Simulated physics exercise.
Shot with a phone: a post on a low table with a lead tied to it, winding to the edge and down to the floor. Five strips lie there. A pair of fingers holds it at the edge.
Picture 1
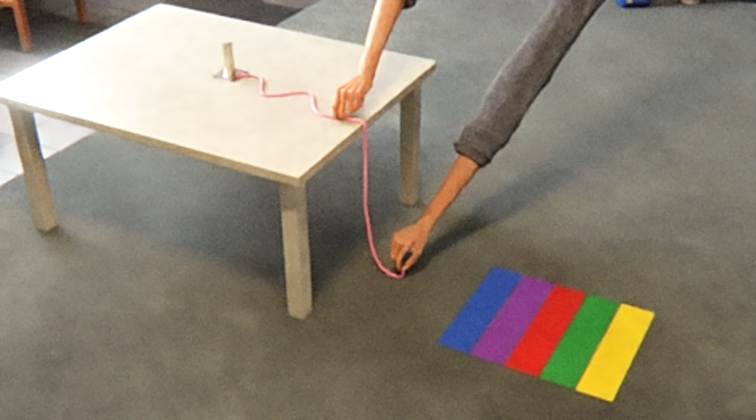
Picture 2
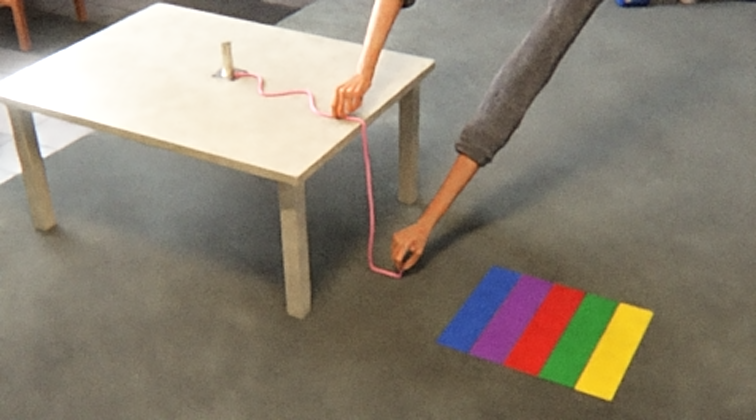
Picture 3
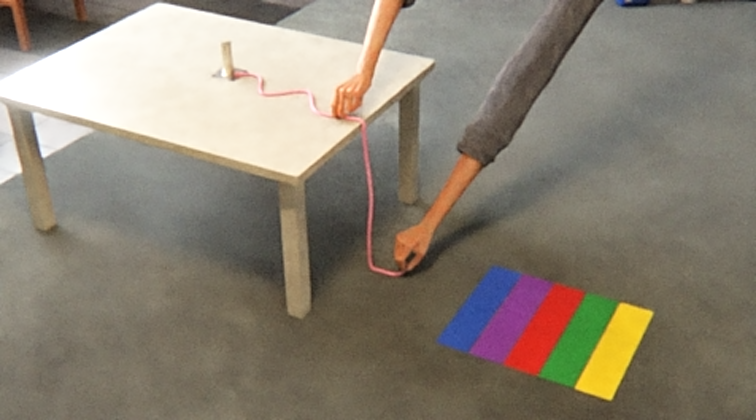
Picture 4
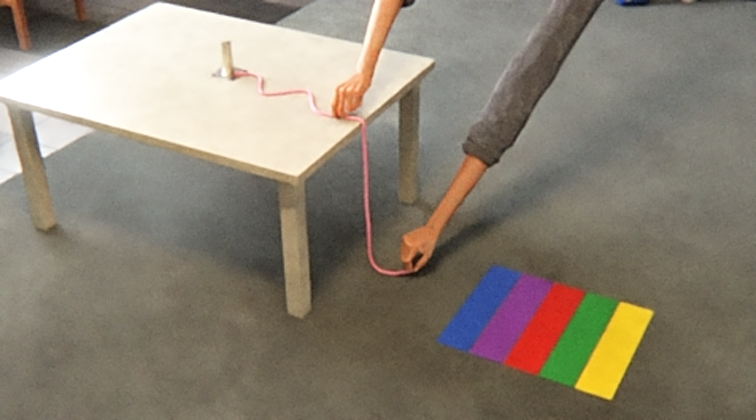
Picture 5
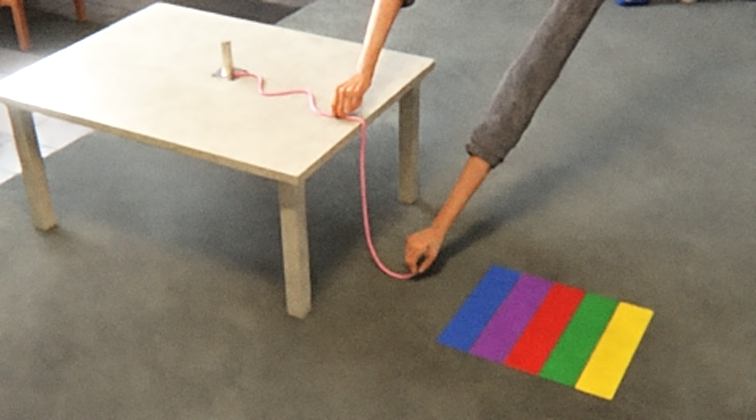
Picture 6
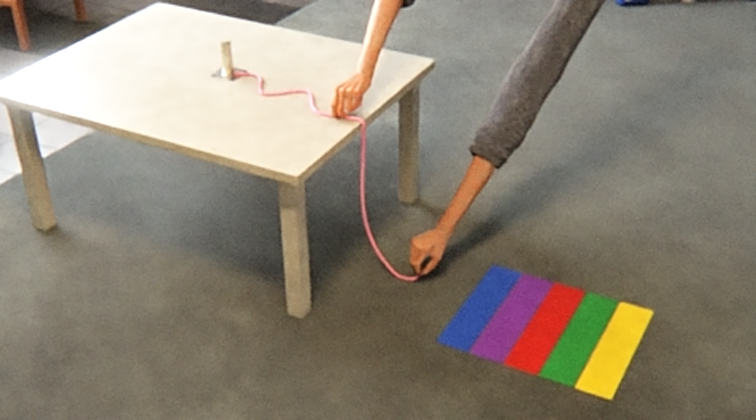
In this clip, one hand pins a pink cord at the edge of a low table while another, near the floor, draws its lower end slightly to the right, beside five coloured strips; the post on the table stays still.
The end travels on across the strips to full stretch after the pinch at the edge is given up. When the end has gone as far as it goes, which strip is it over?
It is over the red strip.
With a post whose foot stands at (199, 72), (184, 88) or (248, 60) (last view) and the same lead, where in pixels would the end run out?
Going through them in sequence: (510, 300), (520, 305) and finally (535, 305).
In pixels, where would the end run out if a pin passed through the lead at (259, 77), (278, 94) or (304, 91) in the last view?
The pixel places are (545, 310), (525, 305) and (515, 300), one per try.
Soon after, end near (500, 296); over blue.
Then, end near (532, 306); over purple.
At full stretch, end near (550, 311); over red. It gets as far as the red strip.
